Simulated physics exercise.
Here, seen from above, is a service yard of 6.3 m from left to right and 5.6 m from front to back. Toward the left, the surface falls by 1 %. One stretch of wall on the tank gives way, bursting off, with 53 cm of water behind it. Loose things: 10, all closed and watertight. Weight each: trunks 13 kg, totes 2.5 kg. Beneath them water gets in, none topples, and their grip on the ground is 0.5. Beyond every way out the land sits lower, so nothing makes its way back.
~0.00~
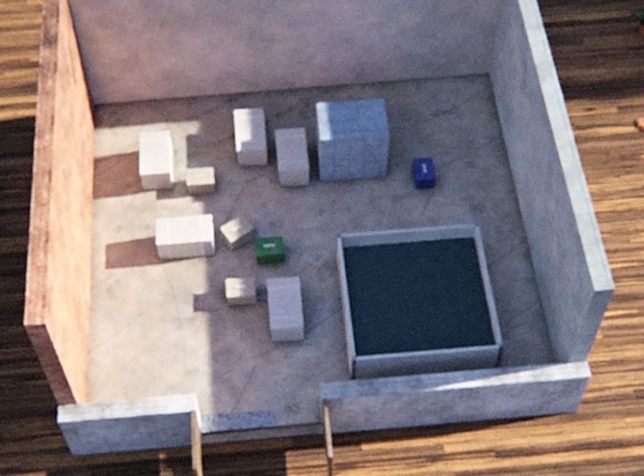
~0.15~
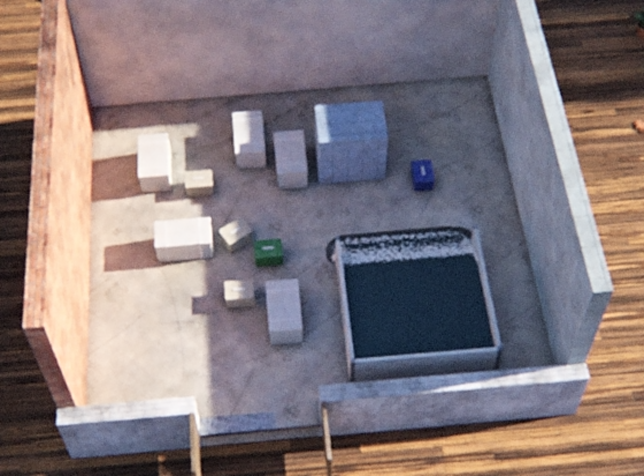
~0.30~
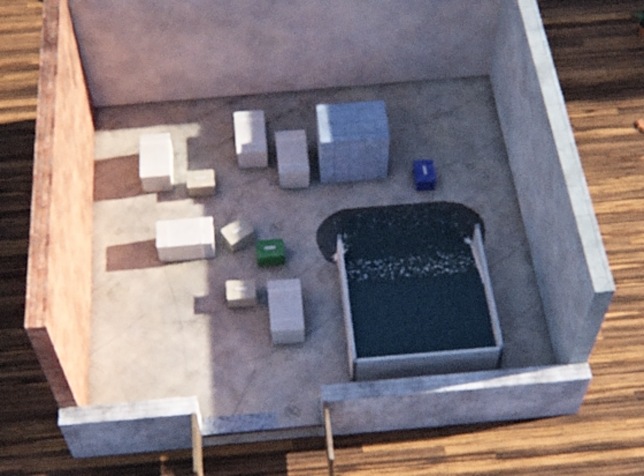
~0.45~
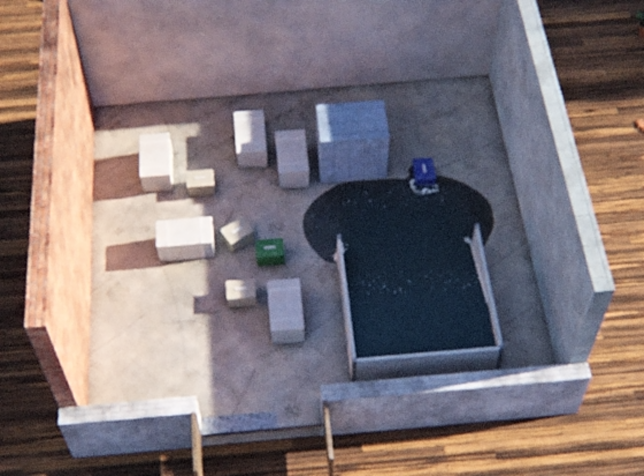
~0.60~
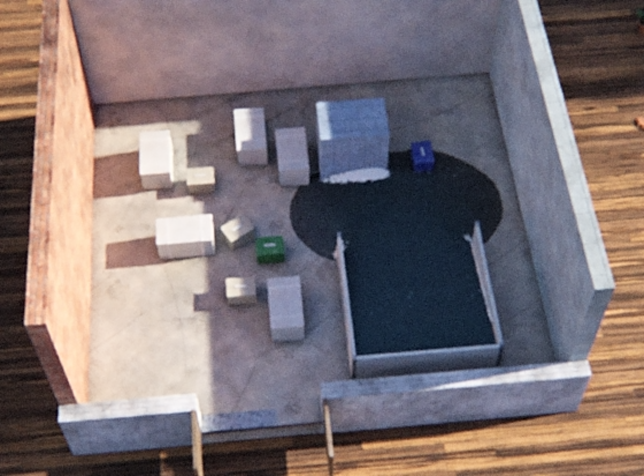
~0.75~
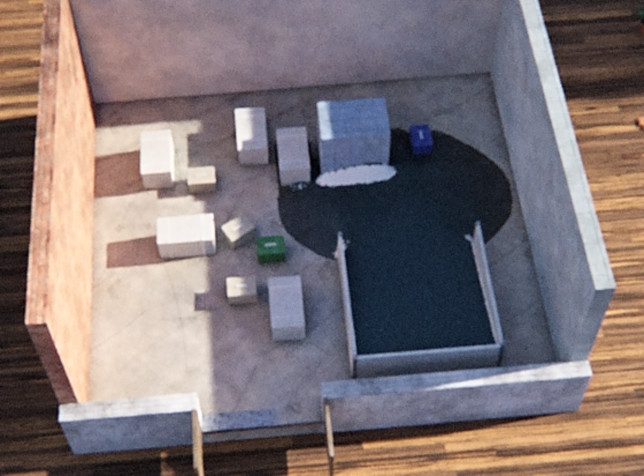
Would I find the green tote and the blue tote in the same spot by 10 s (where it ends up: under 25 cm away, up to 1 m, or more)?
Final positions: The green tote sits a little way off, the blue tote lands far from its start.
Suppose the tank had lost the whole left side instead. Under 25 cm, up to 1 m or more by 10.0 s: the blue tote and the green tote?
Note: Blue tote unmoved, green tote swept well away.
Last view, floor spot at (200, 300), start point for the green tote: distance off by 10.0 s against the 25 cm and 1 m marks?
As it turns out, it is swept away.
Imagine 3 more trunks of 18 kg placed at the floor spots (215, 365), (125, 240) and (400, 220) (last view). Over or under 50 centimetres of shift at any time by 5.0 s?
First inside the limit, then outside the limit, then outside the limit.
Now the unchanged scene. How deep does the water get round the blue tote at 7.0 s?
Roughly 14 cm at that moment.
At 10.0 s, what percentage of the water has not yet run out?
Roughly 96 percent.
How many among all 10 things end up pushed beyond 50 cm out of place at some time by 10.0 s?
The count comes to 9.
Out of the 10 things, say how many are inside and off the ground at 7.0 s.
At that point I count 6.
After 2.0 s the green tote is near (271, 245), 0.0 m from its start, aground; the blue tote is near (415, 70), 1.8 m from its start, afloat; 0 of 10 are out; 2 afloat.
After 4.5 s the green tote is near (274, 268), 0.4 m from its start, aground; the blue tote is near (203, 105), 3.6 m from its start, afloat; 0 of 10 are out; 5 afloat.
After 7.0 s the green tote is near (274, 268), 0.4 m from its start, aground; the blue tote is near (151, 117), 4.3 m from its start, afloat; 0 of 10 are out; 6 afloat.
After 10.0 s the green tote is near (309, 260), 0.6 m from its start, afloat; the blue tote is near (165, 181), 3.9 m from its start, afloat; 1 of 10 are out; 9 afloat.
